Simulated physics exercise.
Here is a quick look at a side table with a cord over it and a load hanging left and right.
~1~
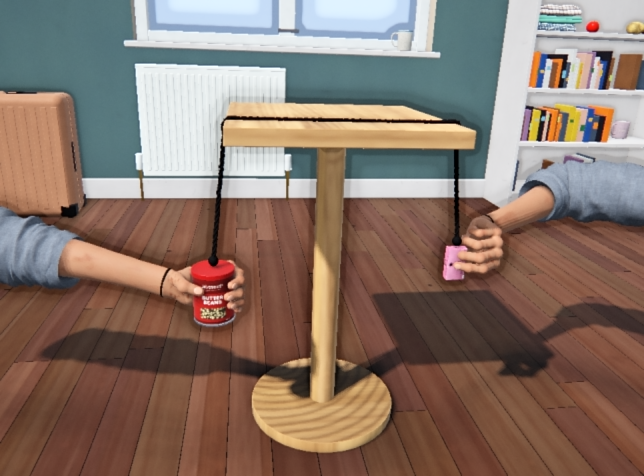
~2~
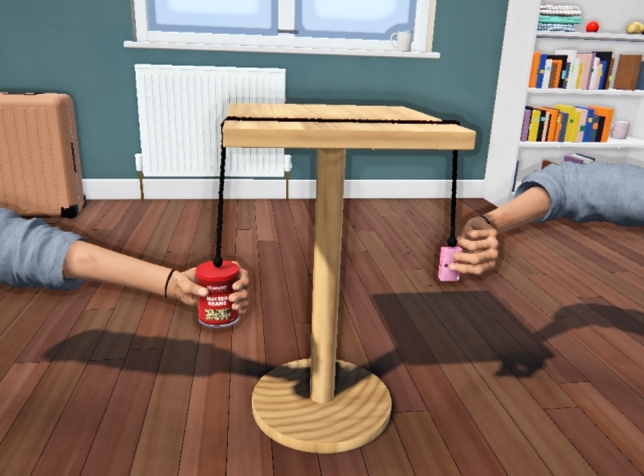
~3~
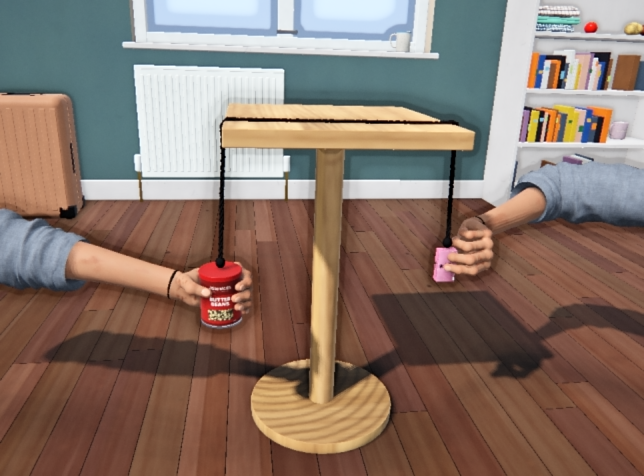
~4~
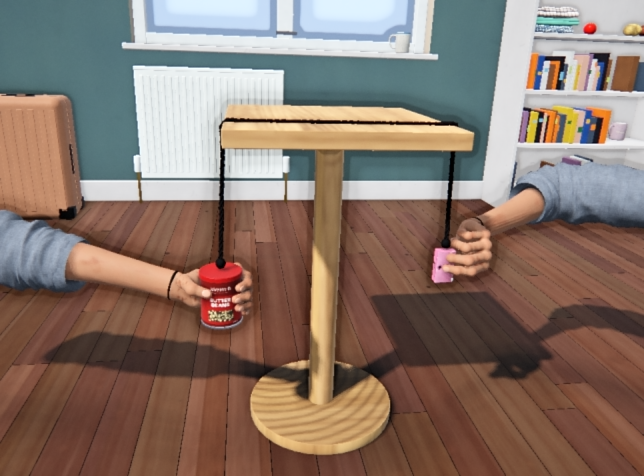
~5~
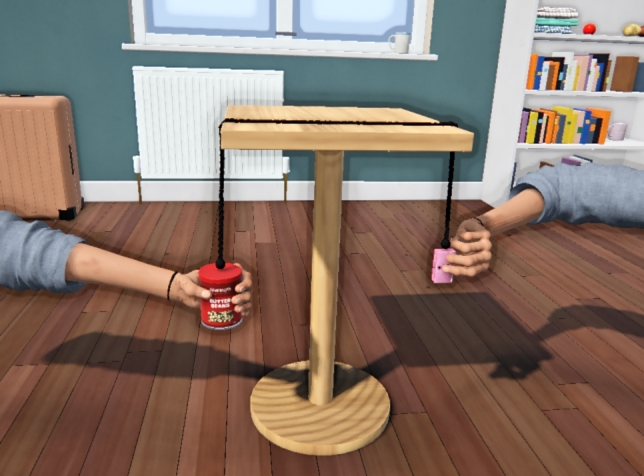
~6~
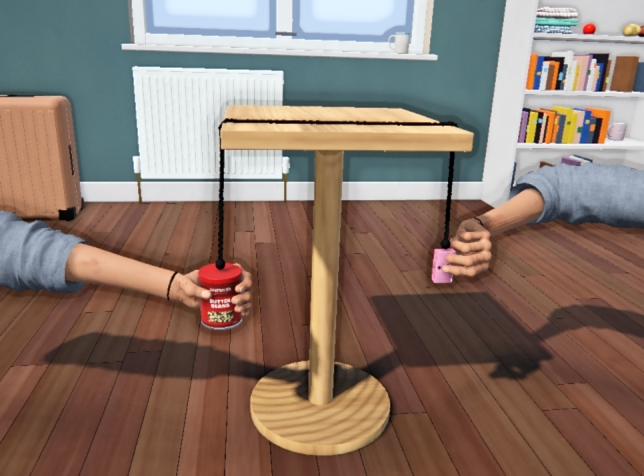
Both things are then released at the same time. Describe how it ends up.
I expect it will slip toward the left once they let go.
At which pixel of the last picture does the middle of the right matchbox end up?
Roughly (30, 392).
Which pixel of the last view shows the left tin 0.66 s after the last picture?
Its middle lands close to pixel (223, 430).
Then, 0.66 s after the last picture, left tin down on the floor near (223, 430); right matchbox hanging as before.
Then, 1.16 s after the last picture, left tin down on the floor near (181, 429); right matchbox higher near (167, 149).
At rest, left tin down on the floor near (181, 429); right matchbox down on the floor near (30, 392). The cord goes down on the left.
